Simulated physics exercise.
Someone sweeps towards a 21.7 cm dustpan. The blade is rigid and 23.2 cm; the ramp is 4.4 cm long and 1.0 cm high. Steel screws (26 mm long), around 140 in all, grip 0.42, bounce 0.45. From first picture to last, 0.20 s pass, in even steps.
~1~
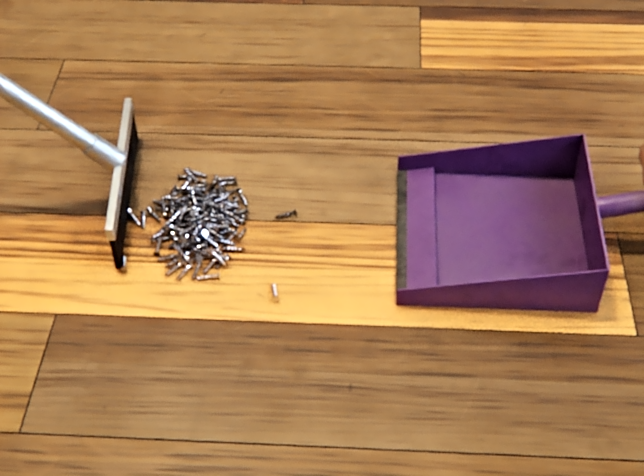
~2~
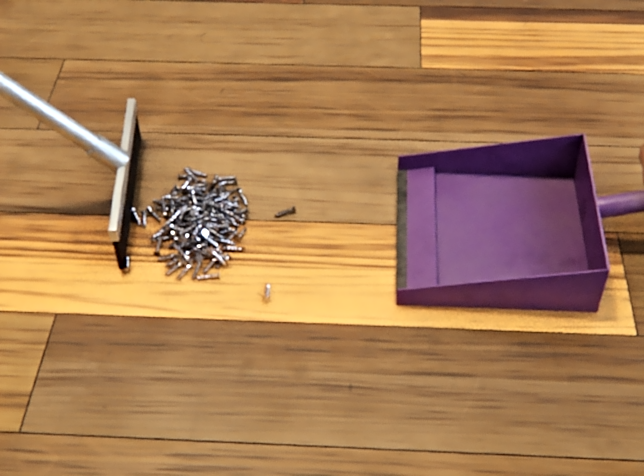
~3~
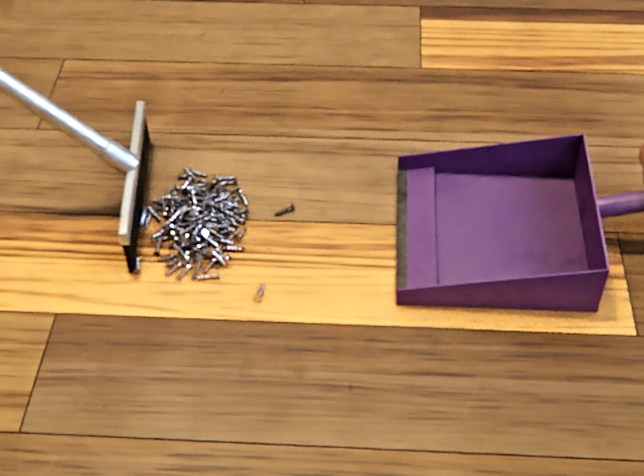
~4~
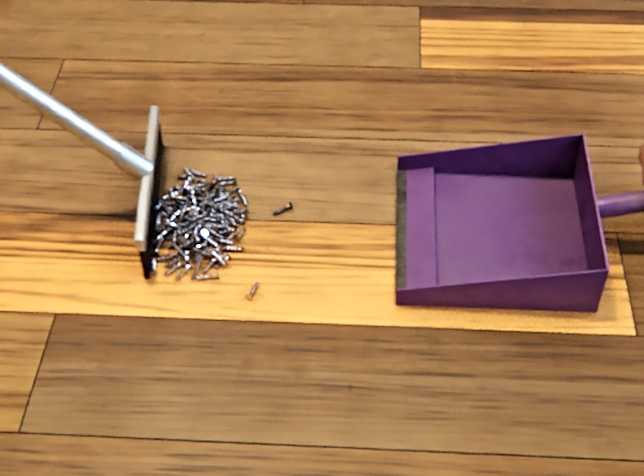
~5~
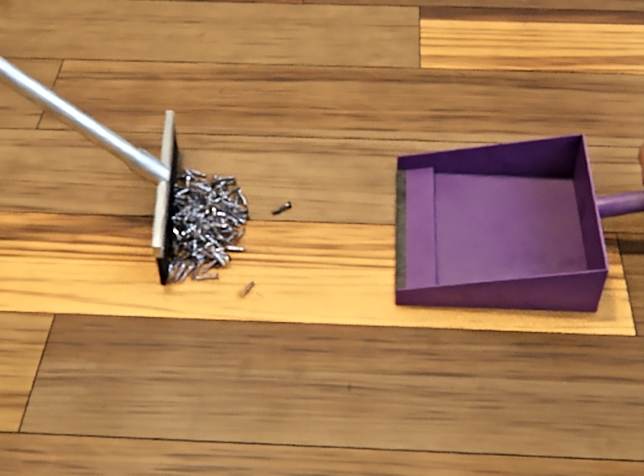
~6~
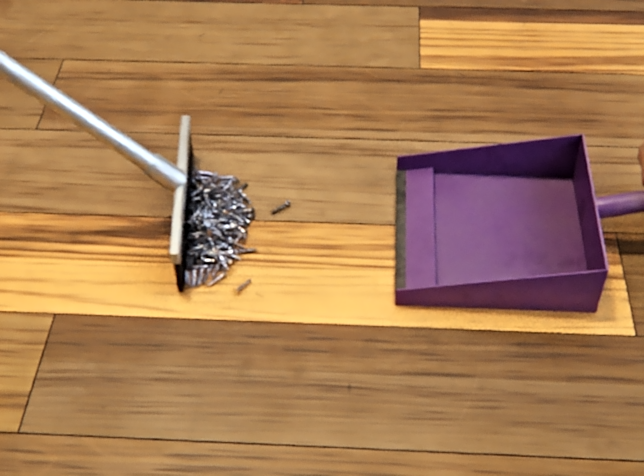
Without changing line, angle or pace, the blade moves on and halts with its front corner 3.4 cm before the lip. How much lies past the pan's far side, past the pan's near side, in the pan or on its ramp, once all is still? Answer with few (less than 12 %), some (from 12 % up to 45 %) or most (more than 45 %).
Far side - few; near side - some; pan - few.
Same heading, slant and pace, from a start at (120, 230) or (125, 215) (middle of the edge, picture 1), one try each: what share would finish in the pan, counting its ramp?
Around 0 percent, then around 5 percent.
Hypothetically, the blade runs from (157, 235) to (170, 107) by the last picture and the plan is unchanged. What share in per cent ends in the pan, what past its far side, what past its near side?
Pan 15; far 5; near 5.
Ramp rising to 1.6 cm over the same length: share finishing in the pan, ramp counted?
Then around 5 percent, ramp counted.
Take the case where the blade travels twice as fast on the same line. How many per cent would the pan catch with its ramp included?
It would be around 35 percent.
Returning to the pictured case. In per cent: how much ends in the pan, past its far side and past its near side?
Far side 0, near side 20, pan 5.
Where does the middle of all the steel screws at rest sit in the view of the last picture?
Somewhere near (379, 255) in the last picture.
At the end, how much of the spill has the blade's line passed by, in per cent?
Estimate: Near 5 %.
Then, 0.19 s after the last picture, middle of the blade 15 cm from the lip; 0 % over the lip, far side 0 %, near side 5 %.
Then, 0.32 s after the last picture, middle of the blade 8 cm from the lip; 0 % over the lip, far side 0 %, near side 10 %.
Then, 0.57 s after the last picture, middle of the blade 5 cm from the lip; 5 % over the lip, far side 0 %, near side 20 %.
In the end, far side 0 %, near side 20 %, pan 5 %, in front of the lip or behind the blade 75 %.
